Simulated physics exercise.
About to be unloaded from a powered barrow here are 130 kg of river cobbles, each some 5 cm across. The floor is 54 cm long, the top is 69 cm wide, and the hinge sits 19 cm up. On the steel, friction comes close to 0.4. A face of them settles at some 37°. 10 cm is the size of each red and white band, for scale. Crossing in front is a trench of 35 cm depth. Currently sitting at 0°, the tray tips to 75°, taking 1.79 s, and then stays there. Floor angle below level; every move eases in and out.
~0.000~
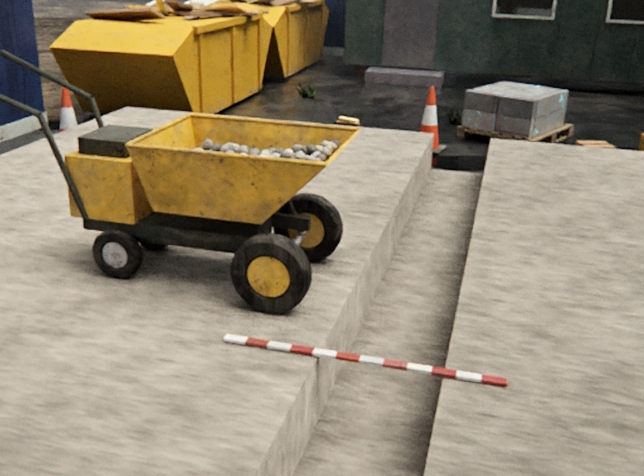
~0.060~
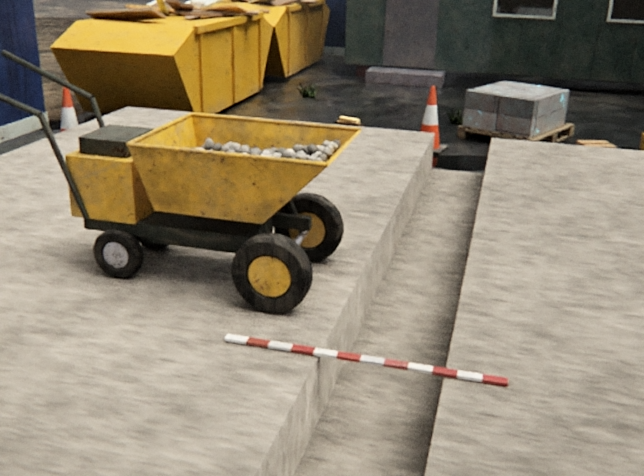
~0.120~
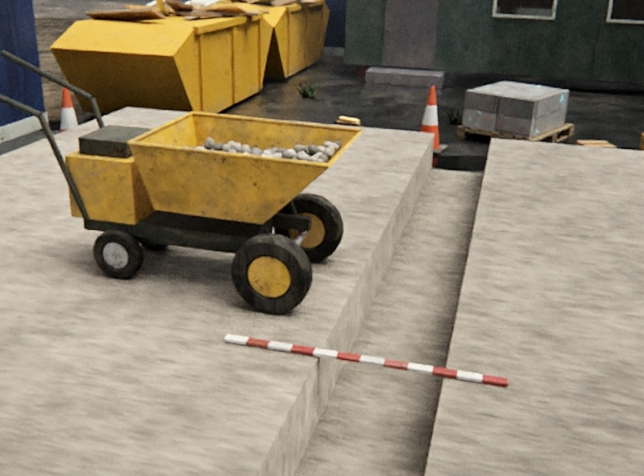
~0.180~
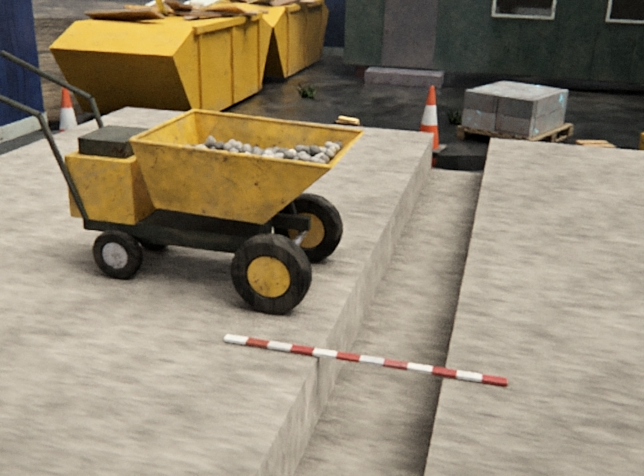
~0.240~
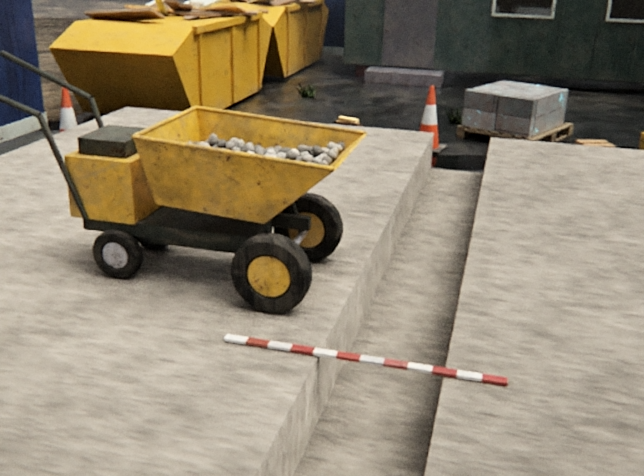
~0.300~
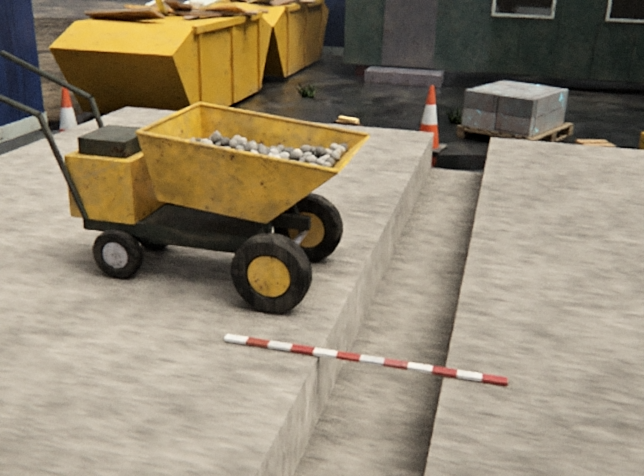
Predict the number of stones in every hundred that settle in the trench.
Close to 84 in a hundred.
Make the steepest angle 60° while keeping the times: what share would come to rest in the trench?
Close to 80 per cent then.
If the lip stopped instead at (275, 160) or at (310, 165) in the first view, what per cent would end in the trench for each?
I'd expect close to 100 per cent at the first and 100 per cent at the second.
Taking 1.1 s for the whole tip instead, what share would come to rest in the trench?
Estimate: About 75 %.
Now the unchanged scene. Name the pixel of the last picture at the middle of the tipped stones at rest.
About (425, 352).
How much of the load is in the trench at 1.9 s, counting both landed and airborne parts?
About 55 per cent by then.
After 1.3 s the floor is at 63°; 100 % in the tray; the foremost stones are at (415, 256).
After 1.9 s the floor is at 75°; 29 % in the tray, 57 % in the trench, 14 % past the trench; the foremost stones are at (545, 313).
After 2.2 s the floor is at 75°; 5 % in the tray, 79 % in the trench, 17 % past the trench; the foremost stones are at (616, 328).
After 4.2 s the floor is at 75°; 0 % in the tray, 84 % in the trench, 16 % past the trench; the foremost stones are past the picture's edge.
